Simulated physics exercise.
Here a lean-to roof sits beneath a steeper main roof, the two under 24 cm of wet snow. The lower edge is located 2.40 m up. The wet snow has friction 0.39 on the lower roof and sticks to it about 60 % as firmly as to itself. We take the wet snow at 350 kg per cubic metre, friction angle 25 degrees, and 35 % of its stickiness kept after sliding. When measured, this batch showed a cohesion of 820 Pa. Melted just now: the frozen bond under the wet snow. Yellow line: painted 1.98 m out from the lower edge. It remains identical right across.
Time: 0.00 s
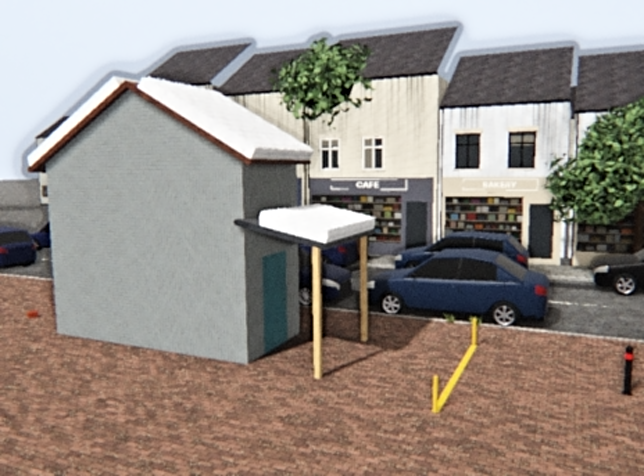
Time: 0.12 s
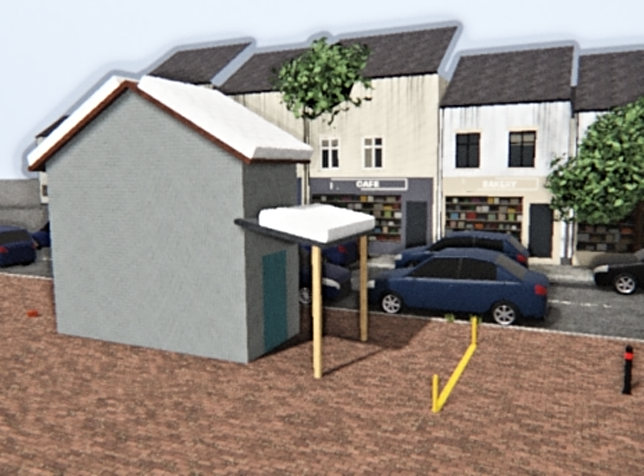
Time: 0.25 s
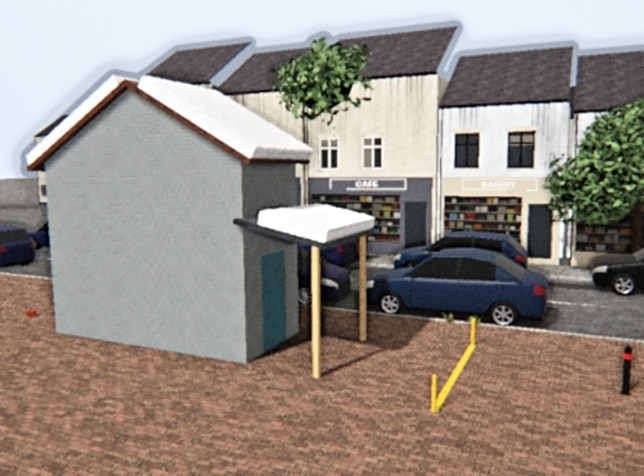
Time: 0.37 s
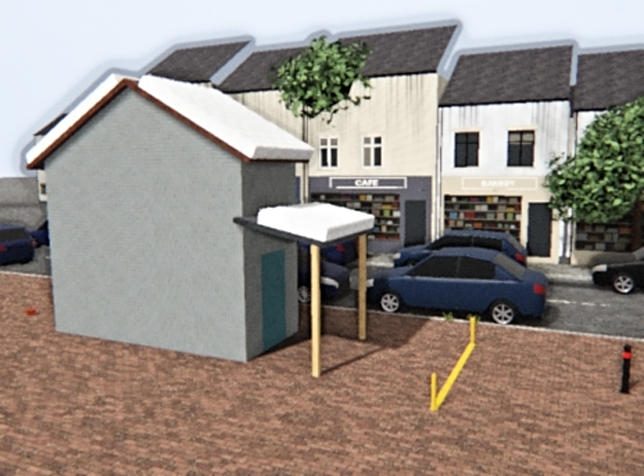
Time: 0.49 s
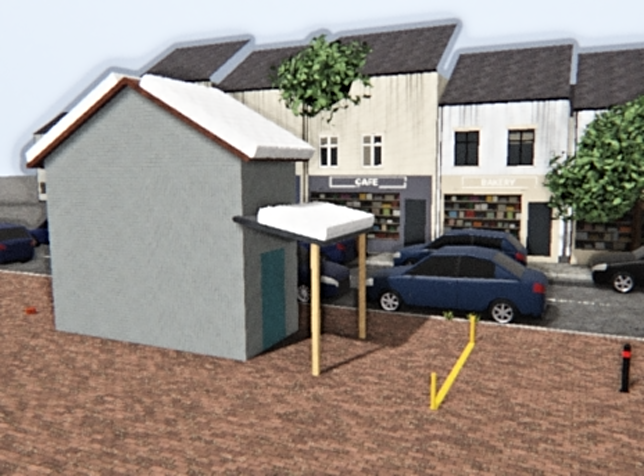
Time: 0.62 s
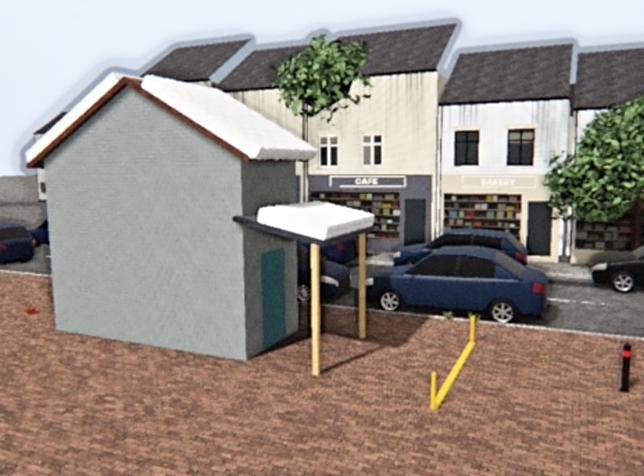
Snow slab creeping very slightly outward on the lean-to roof of a grey building, with parked cars and shops behind.
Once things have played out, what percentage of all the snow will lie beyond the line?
About 0 %.
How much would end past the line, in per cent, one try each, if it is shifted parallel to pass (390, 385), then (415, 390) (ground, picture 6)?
The first line gives 16 in a hundred and the second 4 in a hundred.
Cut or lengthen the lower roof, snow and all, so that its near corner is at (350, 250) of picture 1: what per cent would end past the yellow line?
I'd put it at around 0 percent.
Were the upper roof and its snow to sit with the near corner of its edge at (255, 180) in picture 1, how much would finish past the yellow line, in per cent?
Share past the line: About 0 %.
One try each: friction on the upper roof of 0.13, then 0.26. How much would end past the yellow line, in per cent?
Try 1: 30 %; try 2: 20 %.
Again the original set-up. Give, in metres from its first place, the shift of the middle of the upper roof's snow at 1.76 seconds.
Roughly 1.4 m.
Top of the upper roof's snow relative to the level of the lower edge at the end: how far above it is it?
0.8 m, give or take.
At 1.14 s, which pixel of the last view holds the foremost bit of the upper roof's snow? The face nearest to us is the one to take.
Near (281, 210).
After 1.14 s, none is below the lower edge and 0 % is past the line.
After 1.76 s, none is below the lower edge and 0 % is past the line.
After 2.38 s, none is below the lower edge and 0 % is past the line.
After 3.00 s, 10 % is below the lower edge and 0 % is past the line.
After 4.60 s, at the end, 43 % is below the lower edge and 0 % is past the line.
